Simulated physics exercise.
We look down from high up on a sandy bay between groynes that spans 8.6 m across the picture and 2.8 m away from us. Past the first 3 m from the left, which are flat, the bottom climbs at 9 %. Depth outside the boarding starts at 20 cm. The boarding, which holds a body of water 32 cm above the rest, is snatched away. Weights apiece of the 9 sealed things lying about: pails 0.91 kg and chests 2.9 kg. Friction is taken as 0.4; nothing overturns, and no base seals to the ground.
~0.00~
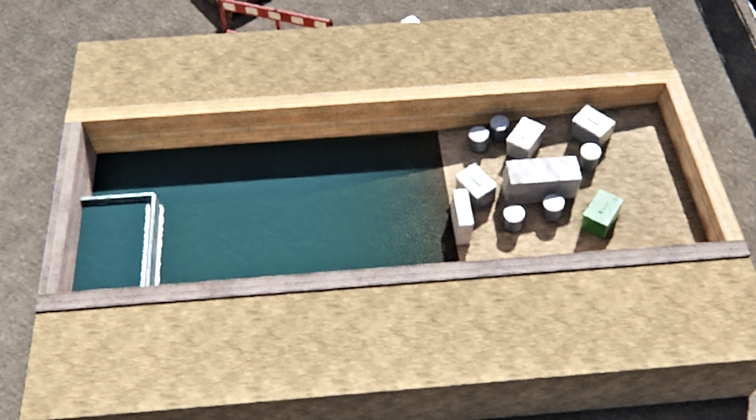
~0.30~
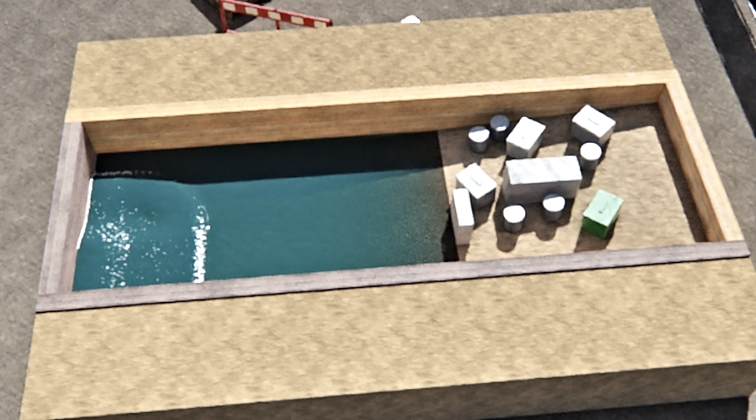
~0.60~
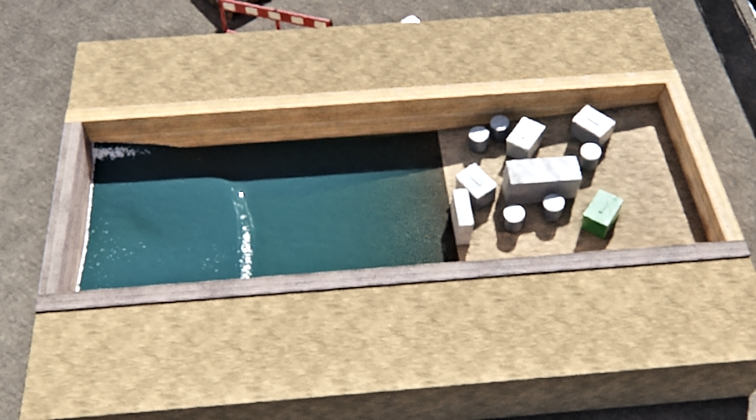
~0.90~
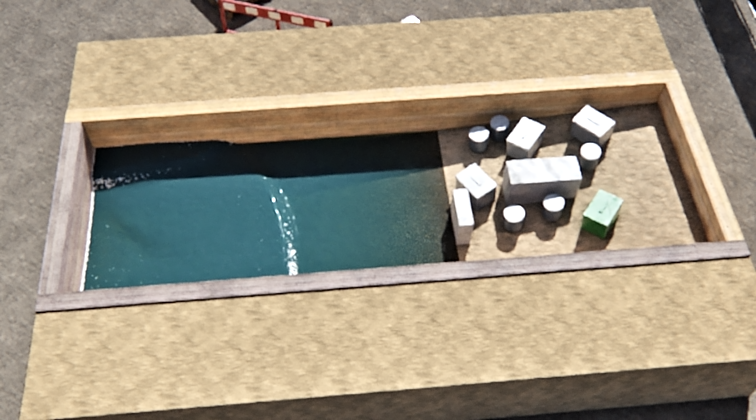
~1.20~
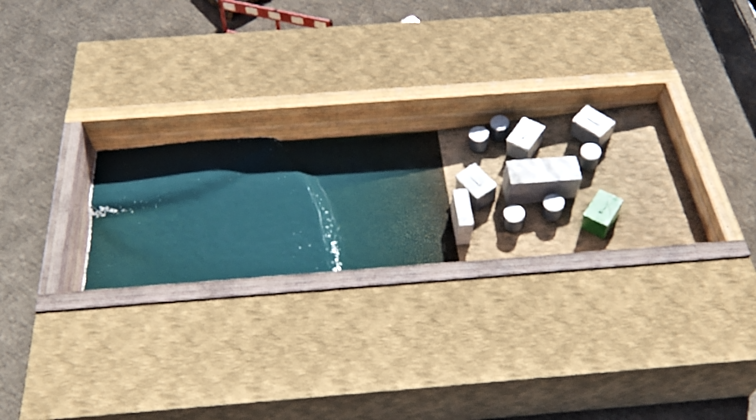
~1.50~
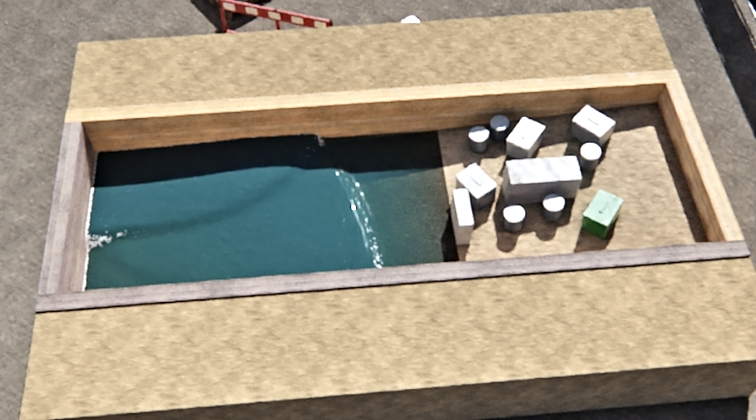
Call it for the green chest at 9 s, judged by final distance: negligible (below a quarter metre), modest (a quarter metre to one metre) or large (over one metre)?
Negligible.
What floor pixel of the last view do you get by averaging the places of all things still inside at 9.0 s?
Mean position: Approximately (508, 188).
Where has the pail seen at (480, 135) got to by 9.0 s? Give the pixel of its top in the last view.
Near (357, 149).
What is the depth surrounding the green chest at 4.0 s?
Close to 0 centimetres.
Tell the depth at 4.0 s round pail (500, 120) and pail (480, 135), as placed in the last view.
Depths: Near 4 cm, then near 5 cm.
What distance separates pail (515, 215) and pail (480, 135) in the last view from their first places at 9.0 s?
The first is 50 cm from its start, the second 200 cm.
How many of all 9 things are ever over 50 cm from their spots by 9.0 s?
The count comes to 6.
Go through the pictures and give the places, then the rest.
The first frame shows the green chest at (606, 207) rests on the ground; 14.4 m2 under water; 0 of 9 have shifted.
The second frame shows the green chest at (606, 207) rests on the ground; 14.4 m2 under water; 0 of 9 have shifted.
The third frame shows the green chest at (606, 207) rests on the ground; water covers 14.4 m2; 0 of 9 have shifted.
The fourth frame shows the green chest at (606, 207), on the bottom; water covers 14.4 m2; 0 of 9 have shifted.
The fifth frame shows the green chest at (606, 207) rests on the ground; 14.4 m2 under water; 0 of 9 have shifted.
The sixth frame shows the green chest at (606, 207) rests on the ground; water covers 14.4 m2; 0 of 9 have shifted.
After 2.1 s the green chest is near (606, 207), 0.0 m from its start, aground; 0 afloat.
After 4.0 s the green chest is near (606, 207), 0.0 m from its start, aground; 5 afloat.
After 6.3 s the green chest is near (606, 207), 0.0 m from its start, aground; 4 afloat.
After 9.0 s the green chest is near (606, 207), 0.0 m from its start, aground; 4 afloat.
